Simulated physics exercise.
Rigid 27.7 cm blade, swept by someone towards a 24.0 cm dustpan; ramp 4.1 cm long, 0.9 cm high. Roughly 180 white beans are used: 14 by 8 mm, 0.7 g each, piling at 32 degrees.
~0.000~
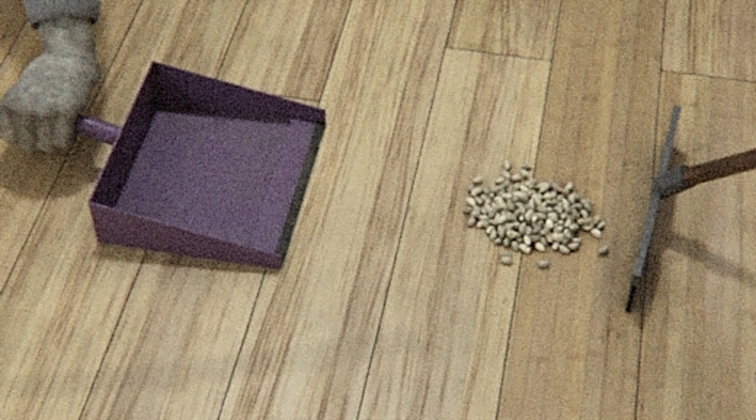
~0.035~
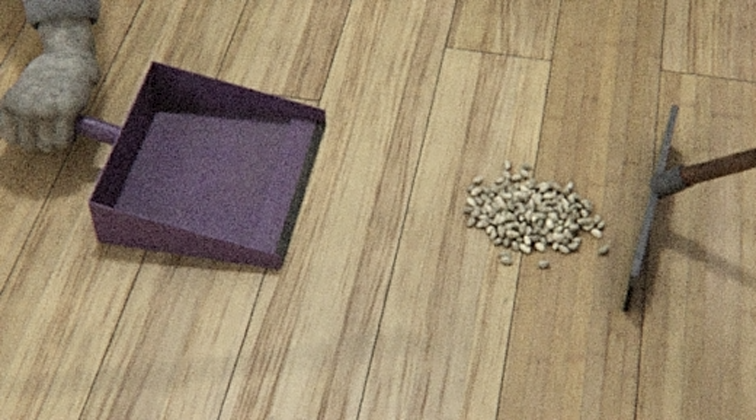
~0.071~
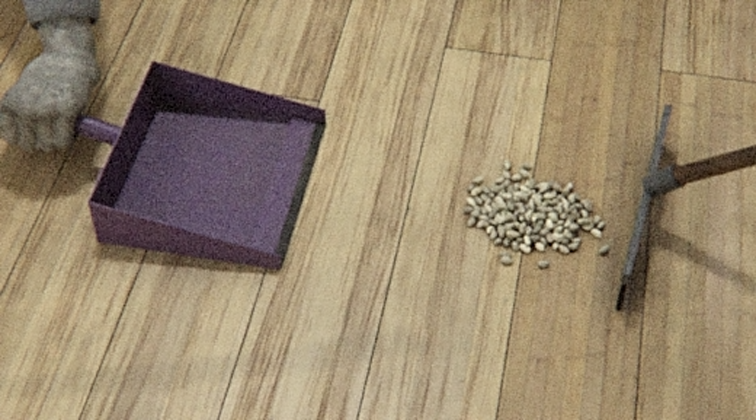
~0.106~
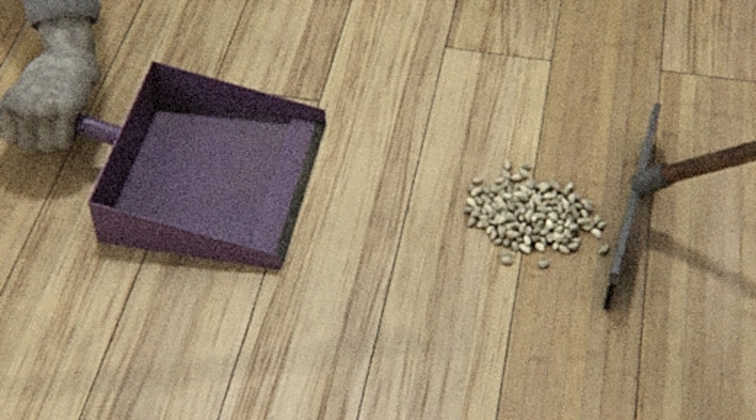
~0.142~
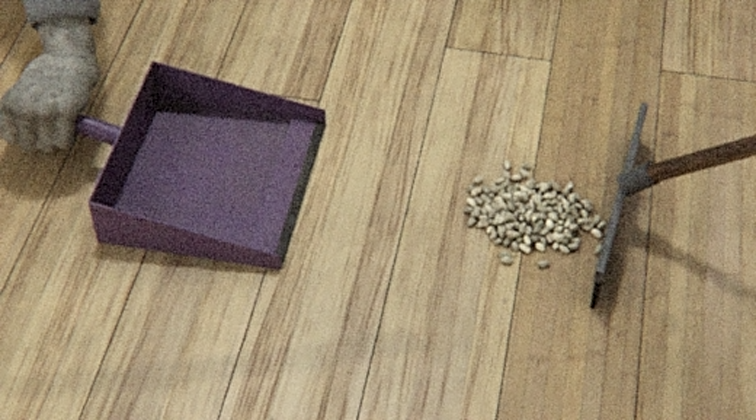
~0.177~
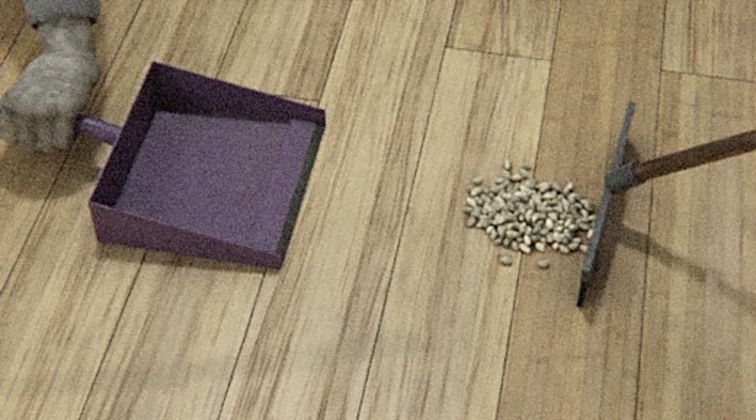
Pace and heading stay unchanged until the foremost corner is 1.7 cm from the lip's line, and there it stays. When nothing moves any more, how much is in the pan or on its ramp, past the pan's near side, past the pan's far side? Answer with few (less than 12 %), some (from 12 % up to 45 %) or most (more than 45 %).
In the pan or on its ramp - some; past the pan's near side - few; past the pan's far side - few.
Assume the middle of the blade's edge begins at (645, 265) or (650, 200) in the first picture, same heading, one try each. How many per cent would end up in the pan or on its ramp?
Close to 25 in a hundred, then close to 40 in a hundred.
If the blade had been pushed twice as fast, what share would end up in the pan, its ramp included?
It would be around 40 percent.
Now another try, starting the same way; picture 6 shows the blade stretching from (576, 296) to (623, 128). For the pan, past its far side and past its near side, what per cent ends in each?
Pan: 0, far side: 0, near side: 15.
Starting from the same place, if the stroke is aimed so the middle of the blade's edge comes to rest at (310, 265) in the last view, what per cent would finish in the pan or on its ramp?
Close to 10 in a hundred.
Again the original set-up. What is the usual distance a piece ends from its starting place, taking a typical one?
Some 28 cm.
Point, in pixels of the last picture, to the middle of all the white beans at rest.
Estimated resting centre: Around (309, 182).
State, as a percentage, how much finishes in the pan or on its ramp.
Roughly 35 in a hundred come to rest there.
After 0.54 s, middle of the blade 20 cm from the lip; 0 % over the lip, far side 5 %, near side 0 %.
After 0.78 s, middle of the blade 10 cm from the lip; 0 % over the lip, far side 5 %, near side 0 %.
After 1.13 s, middle of the blade 3 cm from the lip; 35 % over the lip, far side 10 %, near side 0 %.
At rest (2.3 s), pan 35 %, near side 0 %, far side 10 %, in front of the lip or behind the blade 55 %.
